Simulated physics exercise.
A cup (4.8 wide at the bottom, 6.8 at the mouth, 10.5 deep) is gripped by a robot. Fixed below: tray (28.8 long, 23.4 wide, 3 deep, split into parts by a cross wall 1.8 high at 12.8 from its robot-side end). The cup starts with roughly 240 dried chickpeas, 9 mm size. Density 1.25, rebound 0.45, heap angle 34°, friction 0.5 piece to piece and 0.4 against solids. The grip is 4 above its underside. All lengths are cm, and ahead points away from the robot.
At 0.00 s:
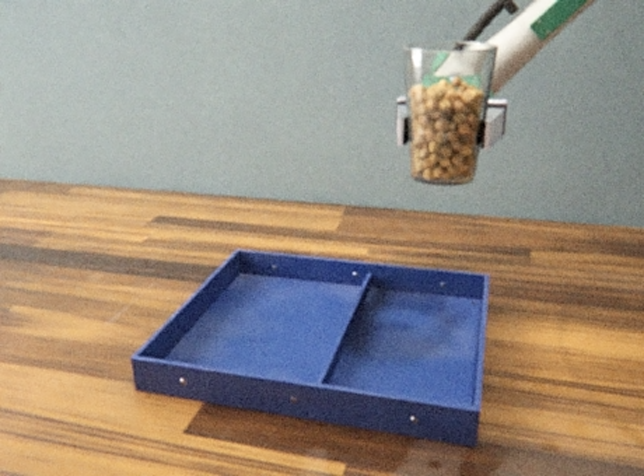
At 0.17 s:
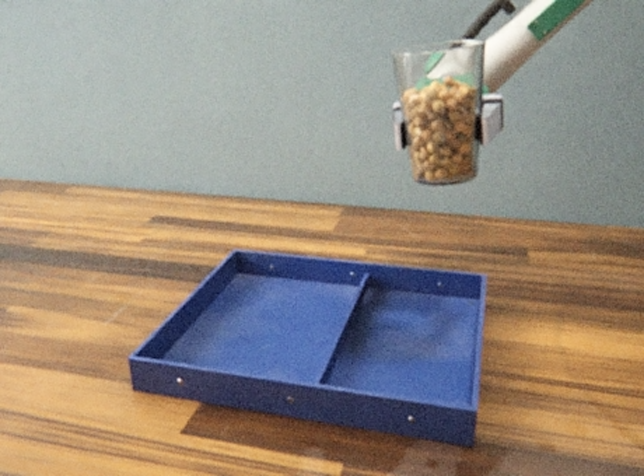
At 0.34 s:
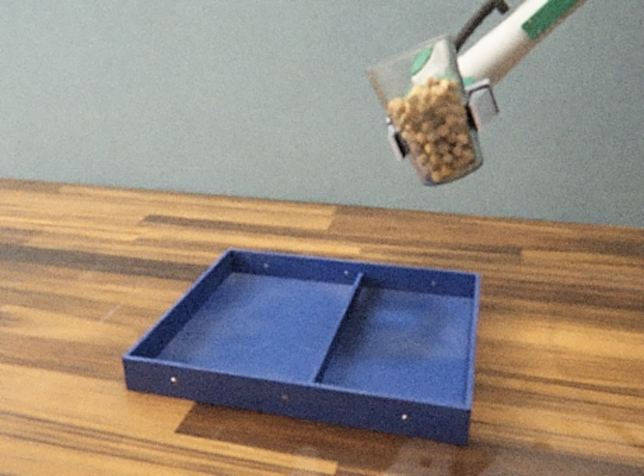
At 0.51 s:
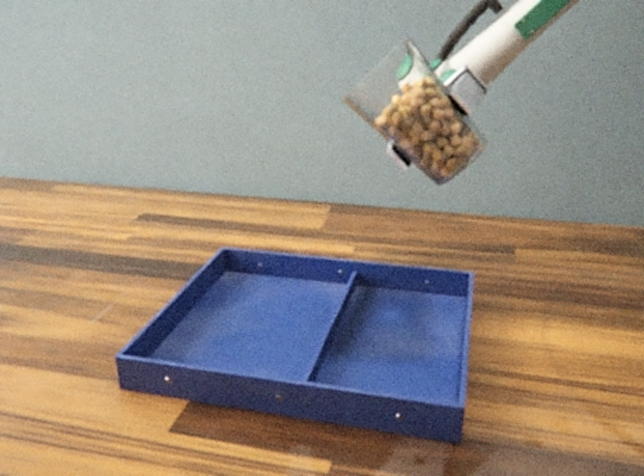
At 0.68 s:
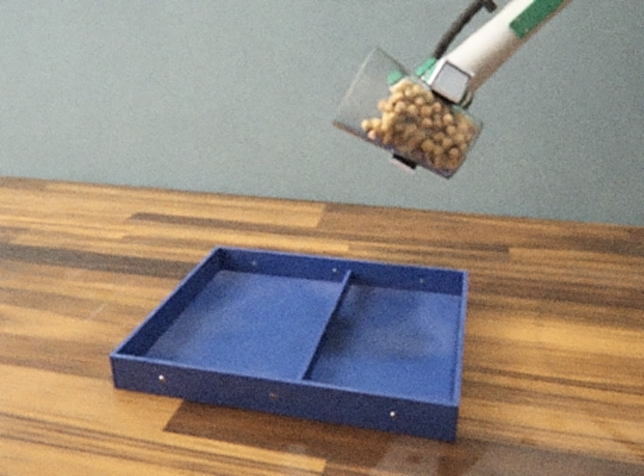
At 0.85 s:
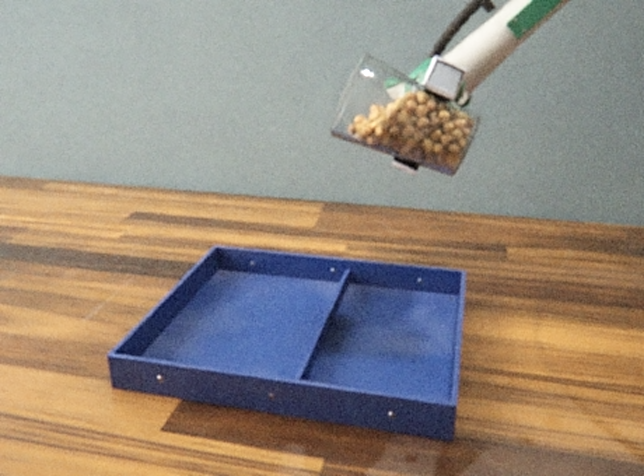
On a striped wooden tabletop against a grey-green wall, a blue tray with a dividing wall sits below a clear cup of chickpeas held upright in a robot gripper. The gripper tilts the cup steeply to the left, and the chickpeas shift toward its rim, all still inside.
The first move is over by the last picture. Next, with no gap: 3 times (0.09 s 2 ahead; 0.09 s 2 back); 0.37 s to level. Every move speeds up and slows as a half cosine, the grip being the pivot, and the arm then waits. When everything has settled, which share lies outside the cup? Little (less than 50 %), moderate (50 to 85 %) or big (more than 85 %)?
A little share, less than 50 %, ends outside the cup.
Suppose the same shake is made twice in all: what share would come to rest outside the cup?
In that case some 10 per cent.
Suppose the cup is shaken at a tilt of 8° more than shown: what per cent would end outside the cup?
Then about 35 per cent.
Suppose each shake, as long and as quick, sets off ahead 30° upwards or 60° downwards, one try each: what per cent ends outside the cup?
Some 20 and 0 per cent.
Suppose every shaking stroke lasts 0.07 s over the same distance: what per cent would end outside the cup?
Then about 20 per cent.
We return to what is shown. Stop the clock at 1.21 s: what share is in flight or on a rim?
About 4 per cent.
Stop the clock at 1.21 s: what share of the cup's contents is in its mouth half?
Roughly 50 per cent.
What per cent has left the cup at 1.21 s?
Some 5 per cent.
After 1.21 s, tilted 69° forward, highest piece 23 above the table; 222 in the cup, 3 in the far-side part, 10 in flight or on a rim.
After 1.58 s, tilted 34° forward, highest piece 26 above the table; 203 in the cup, 26 in the far-side part, 5 in the robot-side part, 1 in flight or on a rim.
After 1.96 s, level, highest piece 25 above the table; 202 in the cup, 28 in the far-side part, 5 in the robot-side part.
After 3.01 s, level, highest piece 25 above the table; 202 in the cup, 28 in the far-side part, 5 in the robot-side part.
At rest, 202 in the cup, 28 in the far-side part, 5 in the robot-side part. That is 14 % outside the cup.
